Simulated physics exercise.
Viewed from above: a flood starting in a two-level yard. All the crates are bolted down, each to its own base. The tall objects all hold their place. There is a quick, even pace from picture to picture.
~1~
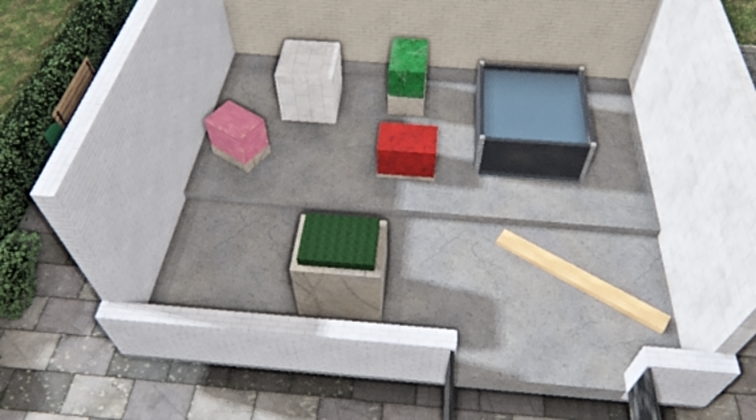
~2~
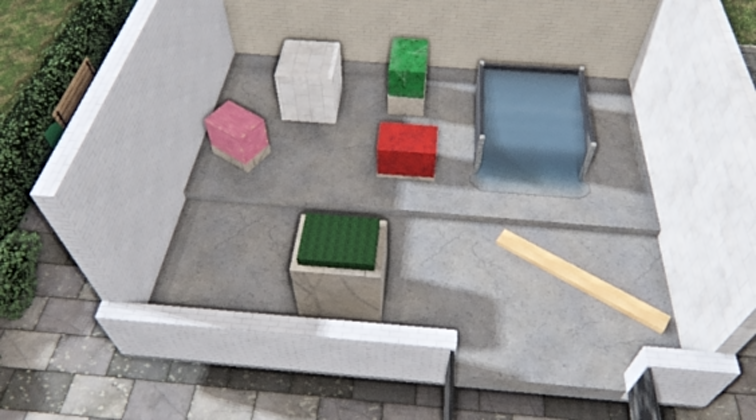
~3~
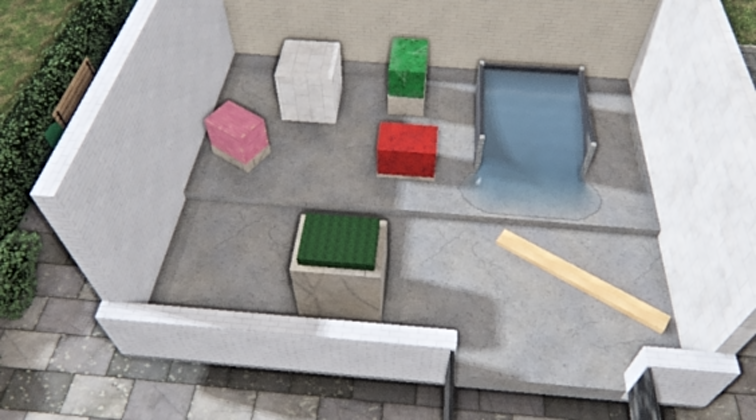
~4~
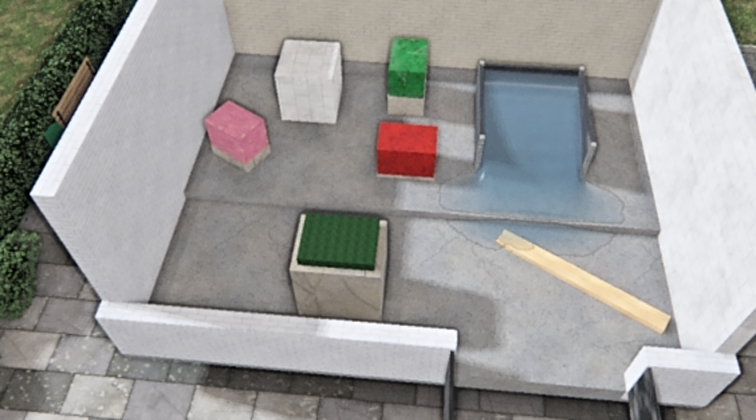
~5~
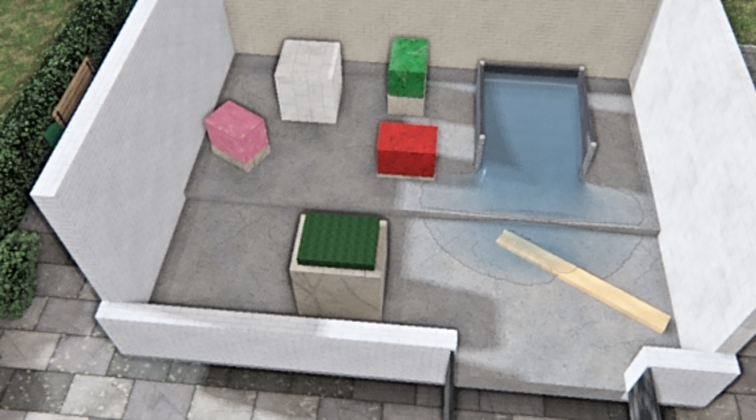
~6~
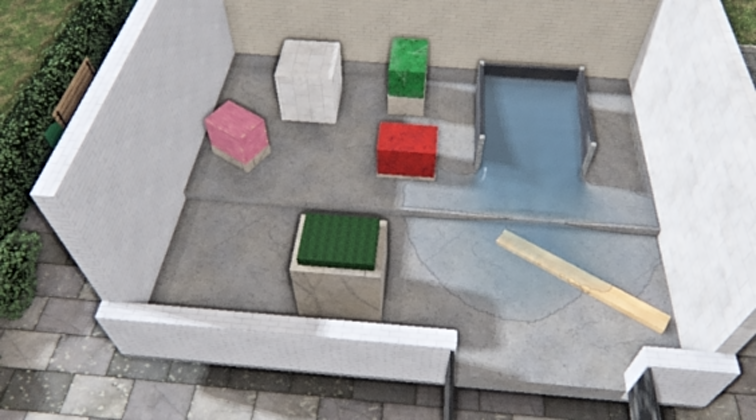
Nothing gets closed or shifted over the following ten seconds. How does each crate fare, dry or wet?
The green crate is protected by its plinth; the pink crate is protected by its plinth; the red crate is protected by its plinth.
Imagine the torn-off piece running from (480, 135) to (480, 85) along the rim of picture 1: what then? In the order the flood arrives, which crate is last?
Last: The pink one.
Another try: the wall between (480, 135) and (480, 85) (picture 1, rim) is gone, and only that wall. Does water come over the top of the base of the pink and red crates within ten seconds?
First, the pink is flooded; second, the red is flooded.
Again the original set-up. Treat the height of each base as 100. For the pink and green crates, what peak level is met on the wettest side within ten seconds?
Some 0 and 0 % respectively.
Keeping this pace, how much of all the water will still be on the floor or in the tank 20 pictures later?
Estimate: 70 %.
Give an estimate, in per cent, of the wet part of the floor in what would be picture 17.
My estimate is roughly 35 percent.
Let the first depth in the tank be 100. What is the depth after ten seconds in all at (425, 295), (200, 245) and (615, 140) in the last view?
I'd say around 6 per cent, then 6 per cent, then 0 per cent.
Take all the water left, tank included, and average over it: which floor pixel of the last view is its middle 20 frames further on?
Roughly (517, 254).
A moment on, water covers 35 % of the floor; the green crate not reached, the pink crate not reached, the red crate water round its plinth.
Next, water covers 35 % of the floor; the green crate not reached, the pink crate not reached, the red crate water round its plinth.
Then, water covers 40 % of the floor; the green crate not reached, the pink crate not reached, the red crate water round its plinth.
Later, water covers 45 % of the floor; the green crate not reached, the pink crate not reached, the red crate water round its plinth.
In the end, water covers 45 % of the floor; the green crate stayed above the water, the pink crate stayed above the water, the red crate stayed above the water.
